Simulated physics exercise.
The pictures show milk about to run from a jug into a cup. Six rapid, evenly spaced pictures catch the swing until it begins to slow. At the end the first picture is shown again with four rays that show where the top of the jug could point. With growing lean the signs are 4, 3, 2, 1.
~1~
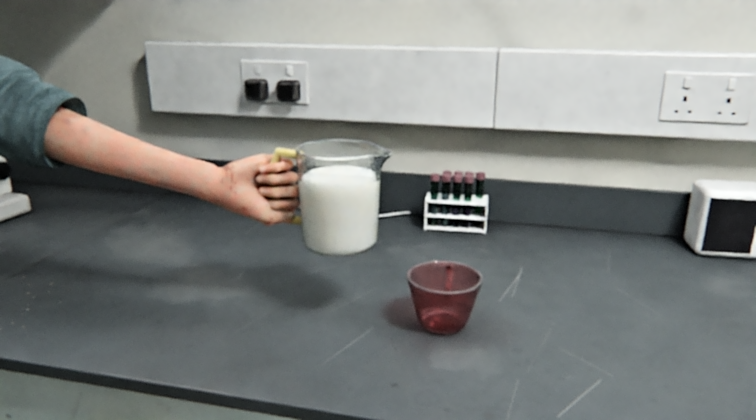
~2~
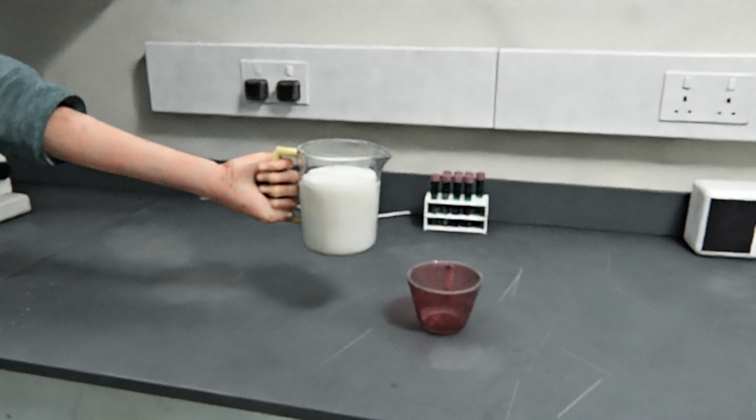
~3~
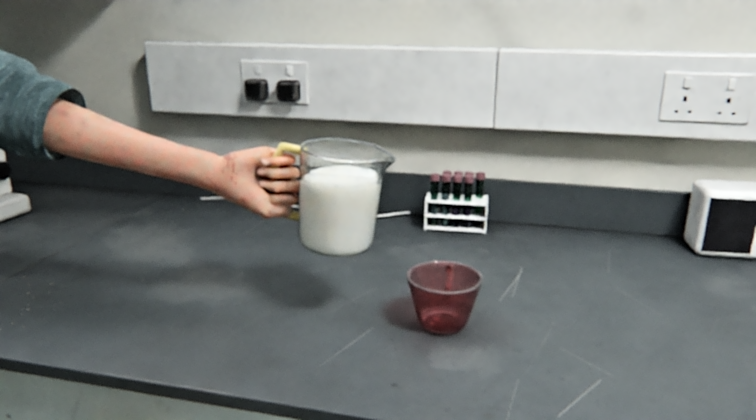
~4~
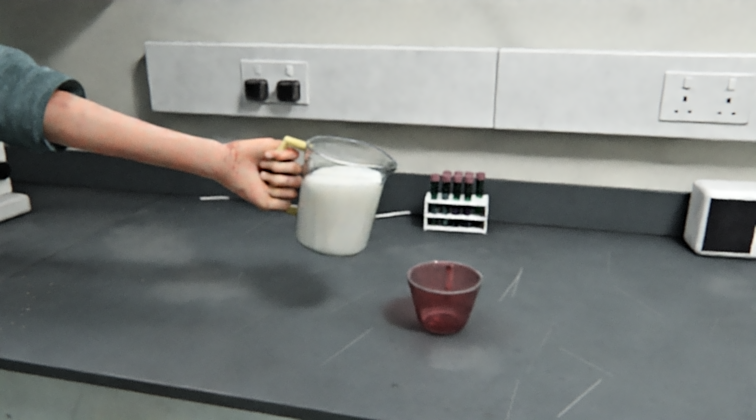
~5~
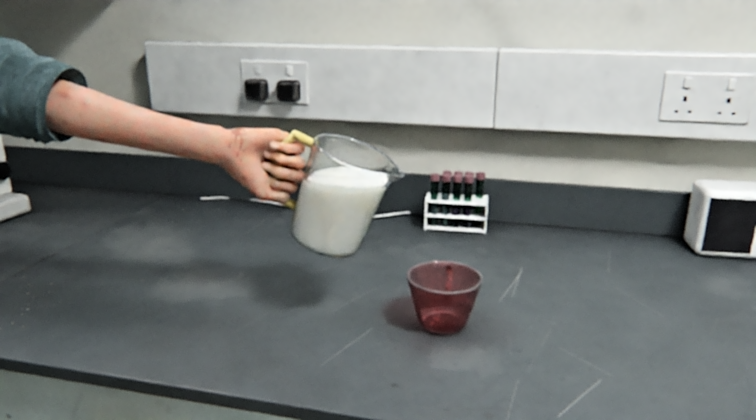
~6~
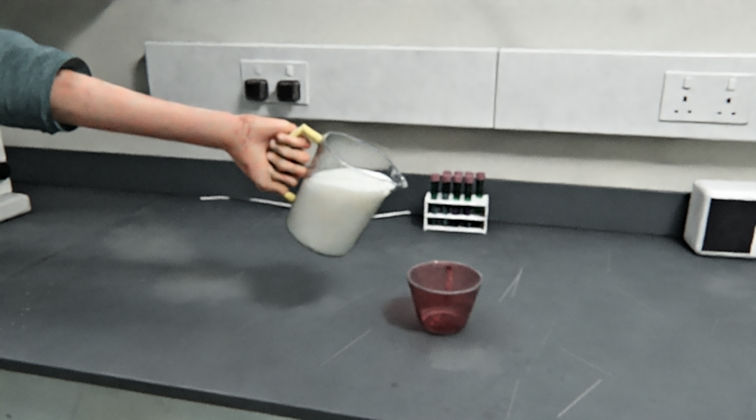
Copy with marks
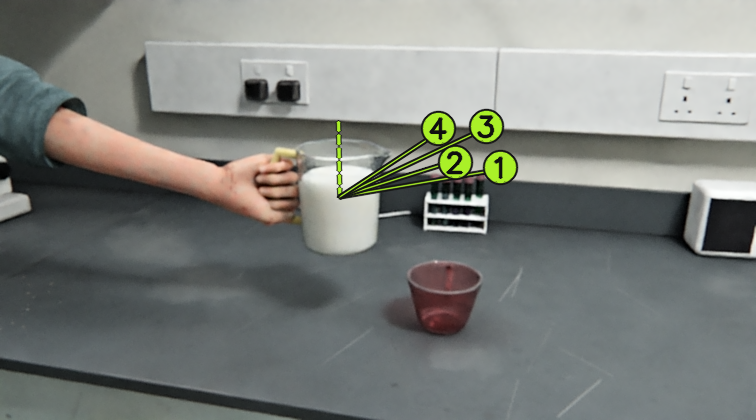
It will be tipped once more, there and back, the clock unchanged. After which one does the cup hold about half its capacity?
4 is best.
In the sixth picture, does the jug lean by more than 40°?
No.
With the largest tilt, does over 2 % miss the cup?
Yes.
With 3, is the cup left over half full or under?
Over.
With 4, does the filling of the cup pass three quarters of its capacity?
No, it does not.
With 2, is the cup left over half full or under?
Over.
On the marked copy, 1 at (484, 172); 2 at (438, 165); 3 at (471, 134); 4 at (425, 140).
With 1, the cup ends with about 90 % of what it can hold; 25 % of the milk is spilt.
With 2, the cup ends with about 89 % of what it can hold; 11 % of the milk is spilt.
With 3, the cup ends with about 72 % of what it can hold; 4 % of the milk is spilt.
With 4, the cup ends with about 46 % of what it can hold; 3 % of the milk is spilt.
